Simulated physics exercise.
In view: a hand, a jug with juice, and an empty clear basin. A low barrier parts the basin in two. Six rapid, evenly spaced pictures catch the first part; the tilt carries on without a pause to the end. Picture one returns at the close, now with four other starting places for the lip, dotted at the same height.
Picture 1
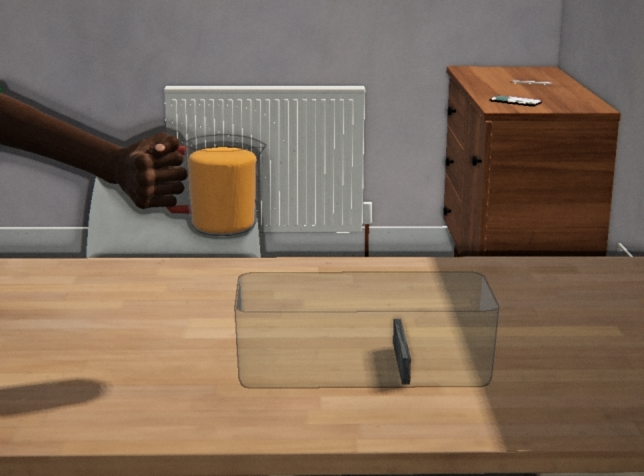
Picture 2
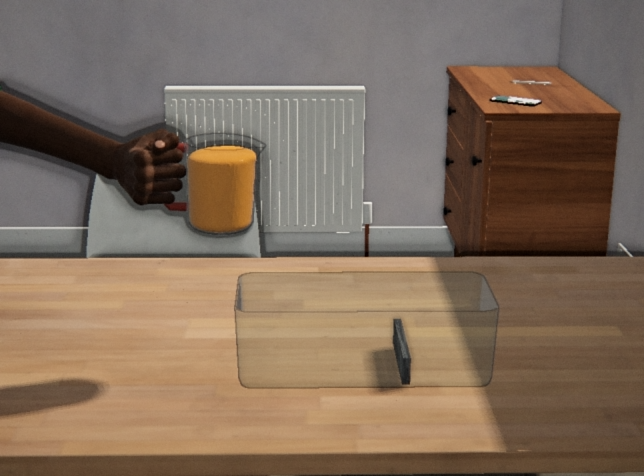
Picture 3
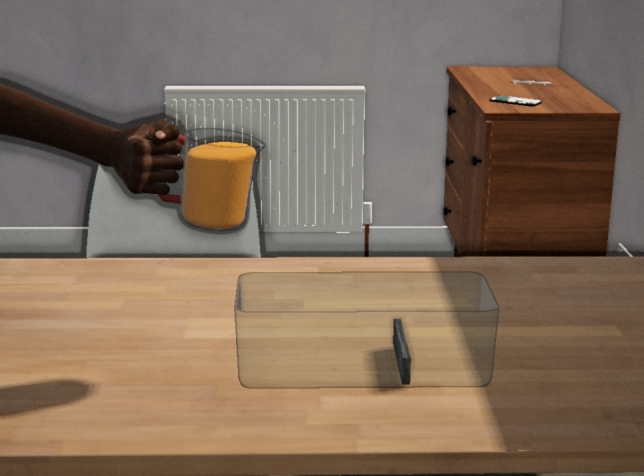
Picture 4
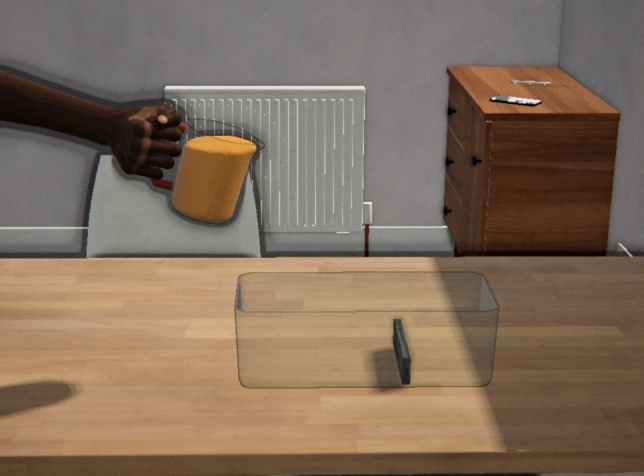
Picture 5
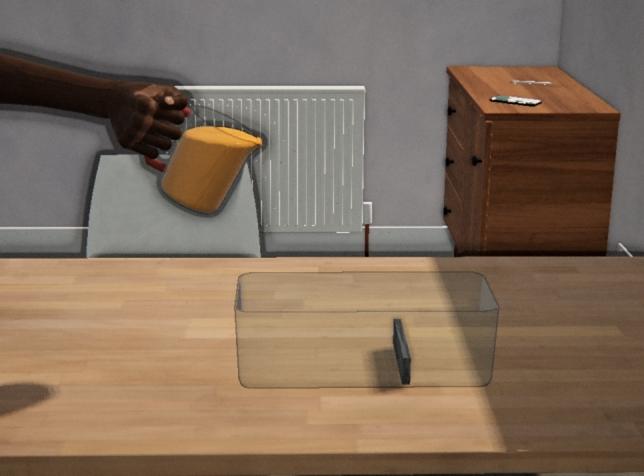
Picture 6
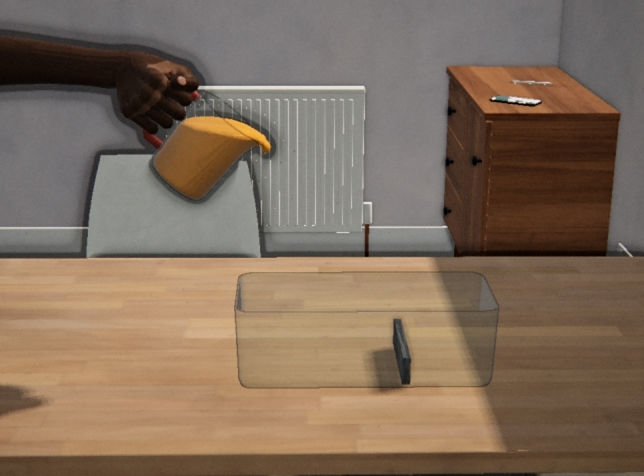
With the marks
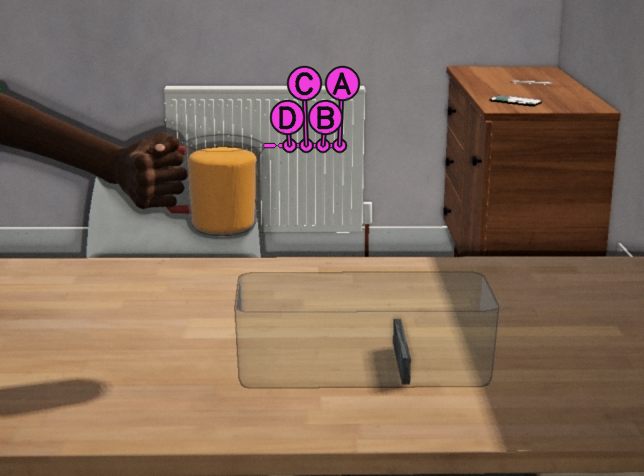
At the start, a hand holds an upright clear jug of orange juice at the left, behind a table with an empty clear basin parted by a low dark barrier. The hand gradually tilts the jug to the right, and a little juice slips over its lip while the basin stays empty.
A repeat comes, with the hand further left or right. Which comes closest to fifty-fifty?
C beats the others.
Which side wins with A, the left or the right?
The right side.
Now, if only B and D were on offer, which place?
Place B.
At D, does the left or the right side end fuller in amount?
The left side.
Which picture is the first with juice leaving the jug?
Picture 6.
In magenta, A at (339, 145); B at (322, 145); C at (306, 145); D at (289, 145).
For place A, about 19 % ends left of the wall and 75 % right of it; 7 % is lost outside.
For place B, about 22 % ends left of the wall and 72 % right of it; 6 % is lost outside.
For place C, about 48 % ends left of the wall and 46 % right of it; 6 % is lost outside.
For place D, about 81 % ends left of the wall and 13 % right of it; 7 % is lost outside.
